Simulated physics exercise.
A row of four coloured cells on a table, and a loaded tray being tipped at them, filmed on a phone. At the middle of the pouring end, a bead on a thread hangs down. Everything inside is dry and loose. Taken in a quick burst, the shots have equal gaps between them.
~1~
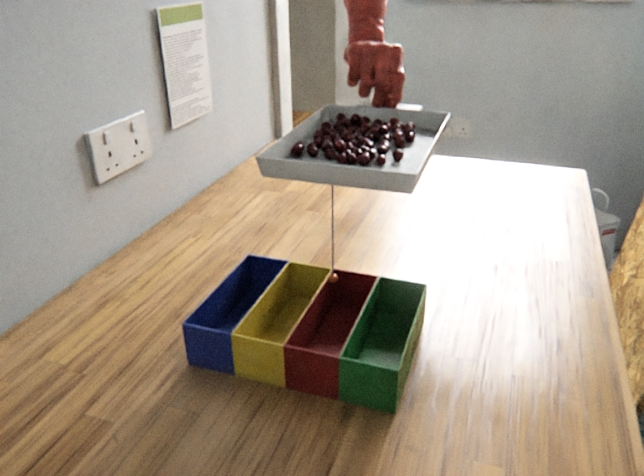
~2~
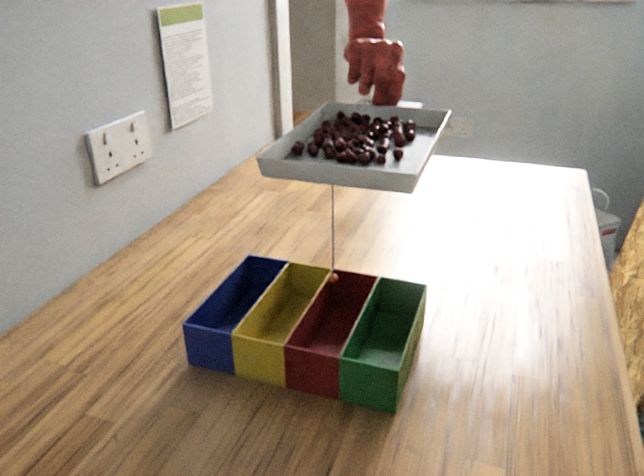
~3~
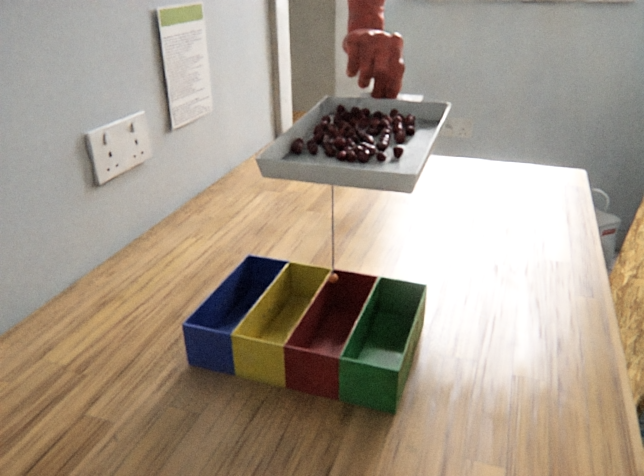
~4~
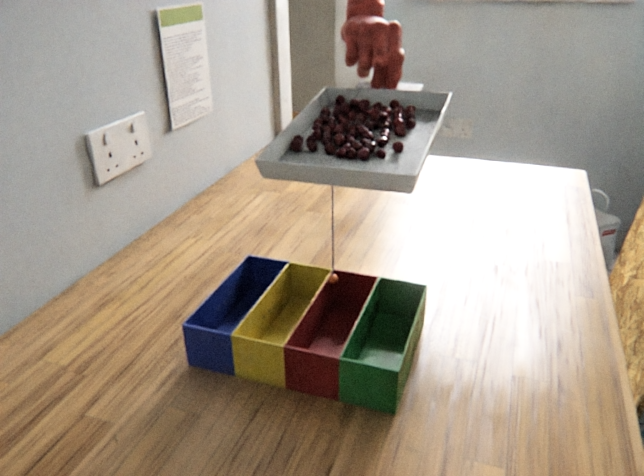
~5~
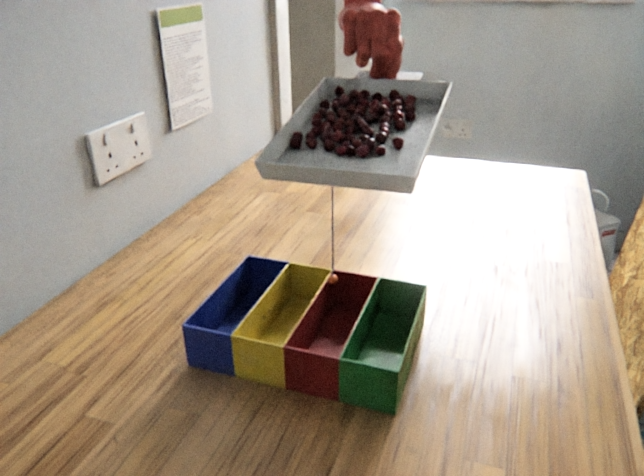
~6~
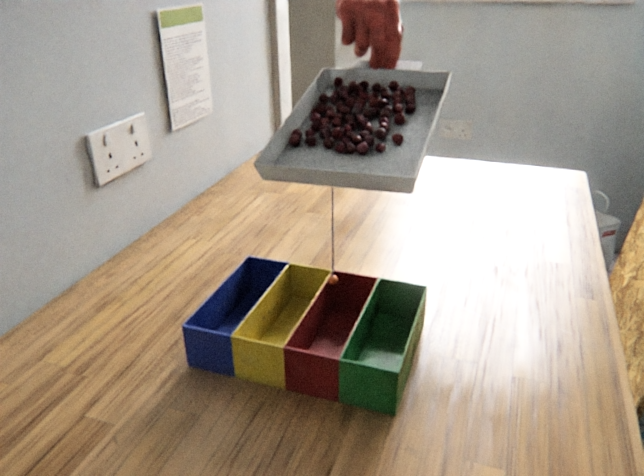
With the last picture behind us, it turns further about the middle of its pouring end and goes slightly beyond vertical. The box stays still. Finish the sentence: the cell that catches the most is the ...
... Yellow cell.
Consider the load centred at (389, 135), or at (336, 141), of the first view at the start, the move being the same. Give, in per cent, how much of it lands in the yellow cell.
Around 30 in a hundred the first time, around 40 in a hundred the second.
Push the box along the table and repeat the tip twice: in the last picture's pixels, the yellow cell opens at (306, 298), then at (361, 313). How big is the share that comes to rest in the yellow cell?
First placement: Some 40 %; second placement: Some 20 %.
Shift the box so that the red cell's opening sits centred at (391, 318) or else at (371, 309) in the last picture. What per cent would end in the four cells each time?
Around 70 percent the first time, around 90 percent the second.
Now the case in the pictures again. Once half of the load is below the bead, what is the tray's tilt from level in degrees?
Angle: Approx. 110 degrees.
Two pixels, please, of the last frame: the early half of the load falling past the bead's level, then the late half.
The opening half passes (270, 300), the closing half (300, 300).
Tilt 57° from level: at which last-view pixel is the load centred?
I'd put the middle of the pieces at roughly (325, 148).
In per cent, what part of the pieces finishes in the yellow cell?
About 50 %.
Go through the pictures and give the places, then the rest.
In the first frame, corners of the pouring end at (261, 156) and (413, 172), level; middle of the load at (358, 137), dried cherries; bead on its thread at (333, 278); blue cell at (209, 345); yellow cell at (258, 356); red cell at (311, 368); green cell at (368, 381).
In the second frame, corners of the pouring end at (261, 156) and (413, 172), level; middle of the load at (358, 136).
In the third frame, corners of the pouring end at (261, 157) and (413, 172), tipped barely, level across its low end; middle of the load at (358, 132).
In the fourth frame, corners of the pouring end at (260, 158) and (412, 173), tipped a little, level across its low end; middle of the load at (357, 126).
In the fifth frame, corners of the pouring end at (259, 160) and (412, 173), tipped a little, level across its low end; middle of the load at (357, 120).
In the sixth frame, corners of the pouring end at (259, 161) and (411, 174), tipped a little, level across its low end; middle of the load at (356, 114); blue cell at (209, 347); yellow cell at (259, 358); red cell at (312, 370); green cell at (368, 383).
Soon after the last picture, tray tipped steeply; all on the tray.
A little later, tray tipped right over; nearly all on the tray; a stray few in the blue cell; a stray few falling or outside the box.
Later still, tray tipped past a quarter turn; about half in the yellow cell; about a quarter in the blue cell; about a quarter in the red cell; a small part in the green cell; a stray few falling or outside the box.
At rest, tray tipped past a quarter turn; about half in the yellow cell; about a quarter in the blue cell; about a quarter in the red cell; a small part in the green cell; a stray few outside the box.
